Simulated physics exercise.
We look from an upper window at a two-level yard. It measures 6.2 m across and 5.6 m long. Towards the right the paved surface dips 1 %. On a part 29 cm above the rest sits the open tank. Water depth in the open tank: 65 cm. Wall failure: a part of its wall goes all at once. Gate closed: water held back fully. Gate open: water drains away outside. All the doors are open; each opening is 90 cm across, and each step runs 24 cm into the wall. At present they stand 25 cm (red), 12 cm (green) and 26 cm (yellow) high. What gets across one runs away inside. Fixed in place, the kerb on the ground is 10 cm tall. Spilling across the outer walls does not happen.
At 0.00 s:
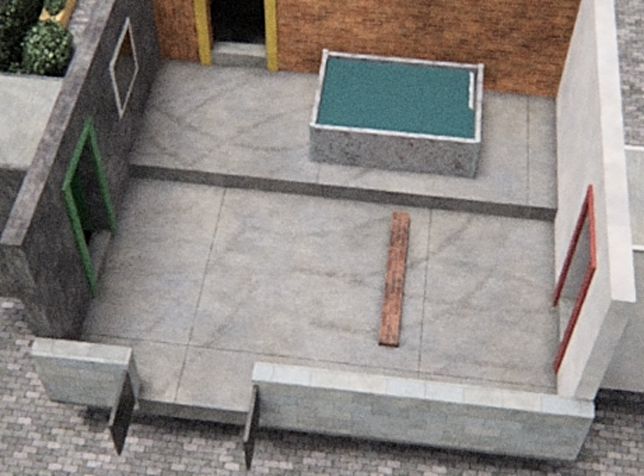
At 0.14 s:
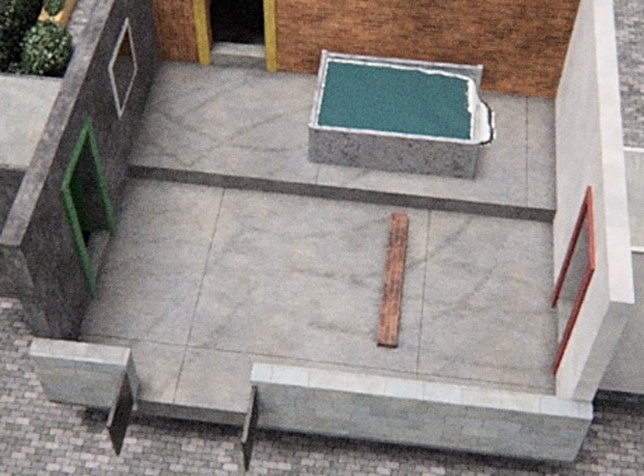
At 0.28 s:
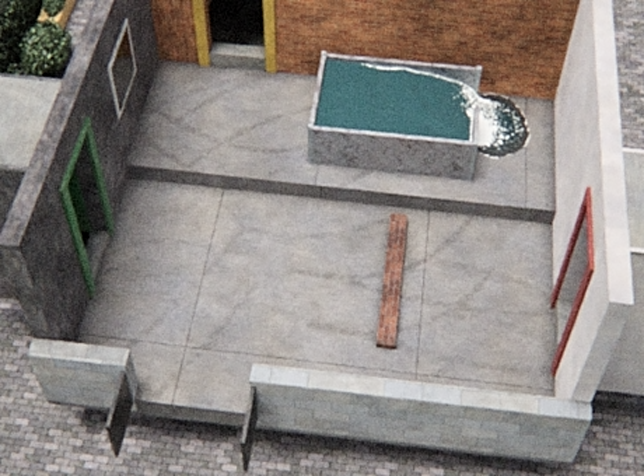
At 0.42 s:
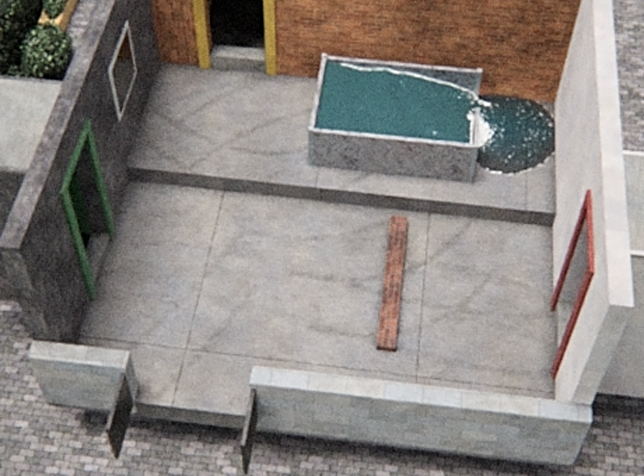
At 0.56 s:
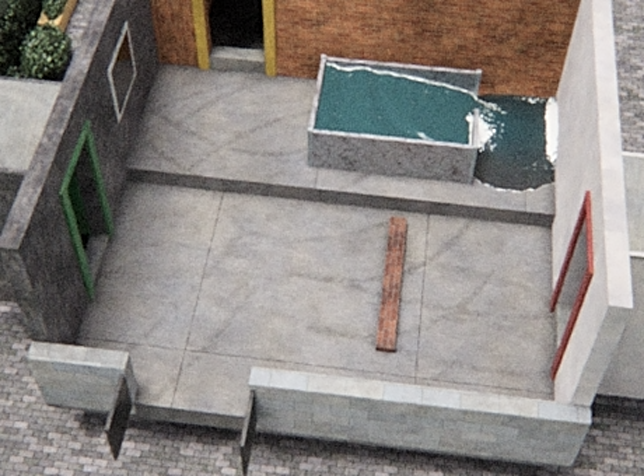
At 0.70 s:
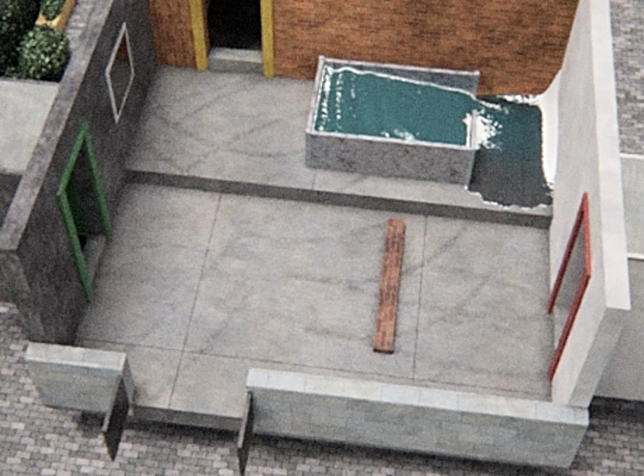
At first, still green water fills a raised open tank on the upper level of a walled yard. Then the tank's right side gives way and foaming water pours out, spreading across the upper paving to the right-hand wall, then along it towards the step, while the lower level stays dry.
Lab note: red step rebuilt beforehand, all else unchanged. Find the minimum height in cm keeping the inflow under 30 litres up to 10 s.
Minimum height: About 10 cm.
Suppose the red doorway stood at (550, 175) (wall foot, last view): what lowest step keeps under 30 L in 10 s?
It needs about 25 cm.
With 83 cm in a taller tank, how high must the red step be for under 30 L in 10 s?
12.5 cm.
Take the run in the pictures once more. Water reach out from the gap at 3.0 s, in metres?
Roughly 5.0 m.
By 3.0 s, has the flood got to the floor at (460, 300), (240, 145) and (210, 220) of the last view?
Taking the spots one by one: Swamped, untouched, untouched.
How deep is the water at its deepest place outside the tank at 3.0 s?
Roughly 32 cm.
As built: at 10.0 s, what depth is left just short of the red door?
A ruler would read roughly 11.5 cm.
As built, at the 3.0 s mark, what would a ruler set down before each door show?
Before red it's 5 cm, before green 0 cm, before yellow 1 cm.
After 1.4 s water covers 10 % of the floor, deepest (49 cm) near (548, 113); it has not reached the red door.
After 3.0 s water covers 35 % of the floor, deepest (32 cm) near (548, 130); 5 cm at the red door, 0 litres in over its 25 cm step.
After 10.0 s water covers 90 % of the floor, deepest (14 cm) near (546, 275); 12 cm at the red door, 0 litres in over its 25 cm step.
At the red door as built, the water arrived by 1.7 s and peaked near 15 cm at 7.8 s.
With a step of 8.5 cm, 46 litres would have come in within the 10 s; with 11.5 cm, 15 litres. So under 30 litres takes about 10 cm.
